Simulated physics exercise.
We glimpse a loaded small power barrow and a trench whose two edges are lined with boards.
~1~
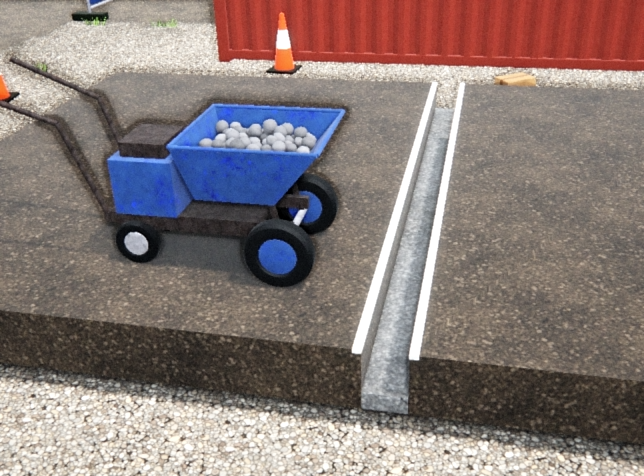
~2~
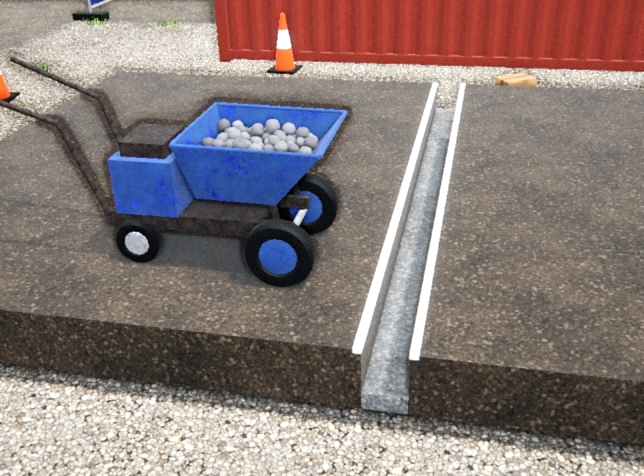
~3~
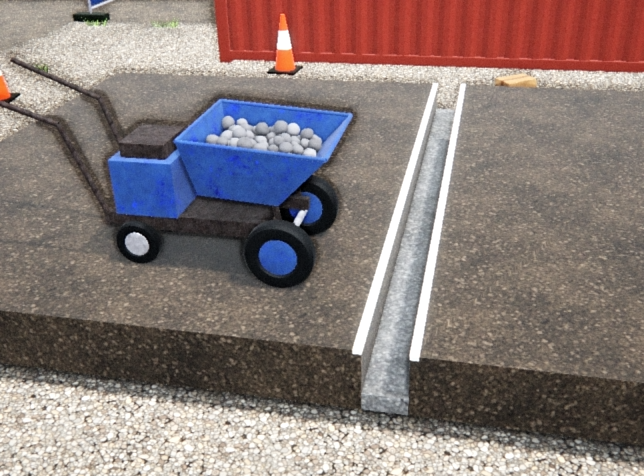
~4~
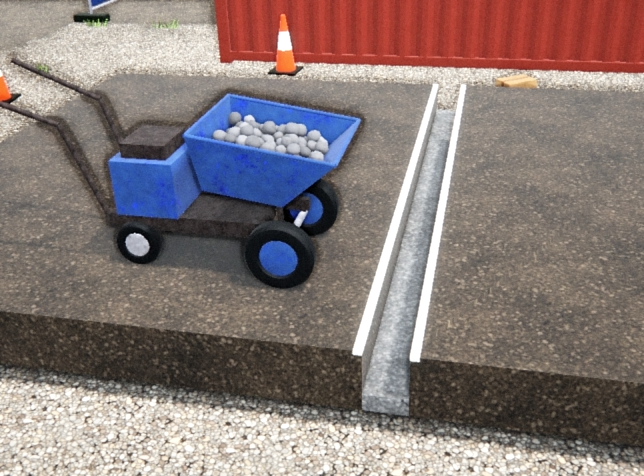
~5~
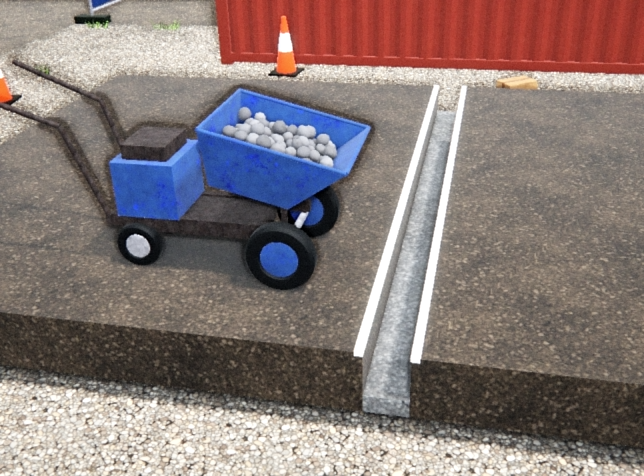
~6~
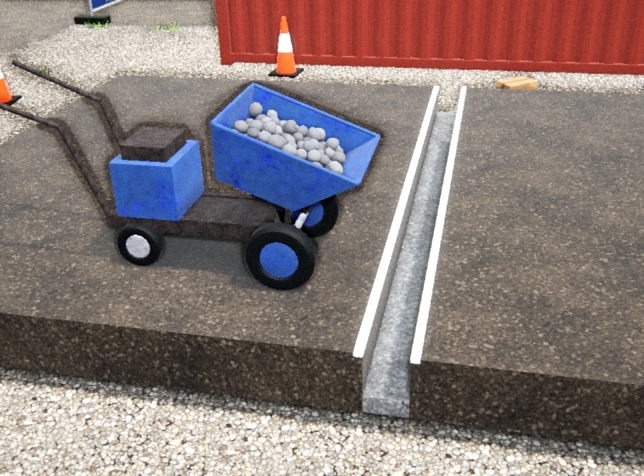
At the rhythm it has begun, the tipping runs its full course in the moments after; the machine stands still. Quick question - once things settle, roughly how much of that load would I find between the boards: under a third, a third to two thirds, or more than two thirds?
The trench will take in at least a third and at most two thirds.
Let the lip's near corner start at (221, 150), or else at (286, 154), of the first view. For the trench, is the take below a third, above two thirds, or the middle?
First spot: Under a third; second spot: Over two thirds.
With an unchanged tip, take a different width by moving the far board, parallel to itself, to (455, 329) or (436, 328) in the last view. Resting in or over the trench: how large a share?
The first try comes out at 100 percent and the second at 80 percent.
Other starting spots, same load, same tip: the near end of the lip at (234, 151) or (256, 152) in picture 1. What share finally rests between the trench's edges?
Result: Try 1 = 30 %, try 2 = 60 %.
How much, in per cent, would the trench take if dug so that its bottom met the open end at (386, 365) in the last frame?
Estimated share: Approx. 30 %.
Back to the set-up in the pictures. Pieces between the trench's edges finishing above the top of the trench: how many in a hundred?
Share: Around 0 %.
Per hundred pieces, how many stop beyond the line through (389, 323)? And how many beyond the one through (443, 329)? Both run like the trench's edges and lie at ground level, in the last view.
80 % and 30 %.
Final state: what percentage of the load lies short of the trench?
0 percent.
Soon, skip tipped steeply; all in the skip.
A while on, skip tipped steeply; most in the skip; a small part in or heaped over the trench; a small part beyond it.
Towards the end, skip tipped right over; about a quarter in the skip; about a third in or heaped over the trench; about half beyond it.
Finally, skip tipped right over; about half in or heaped over the trench; about half beyond it.
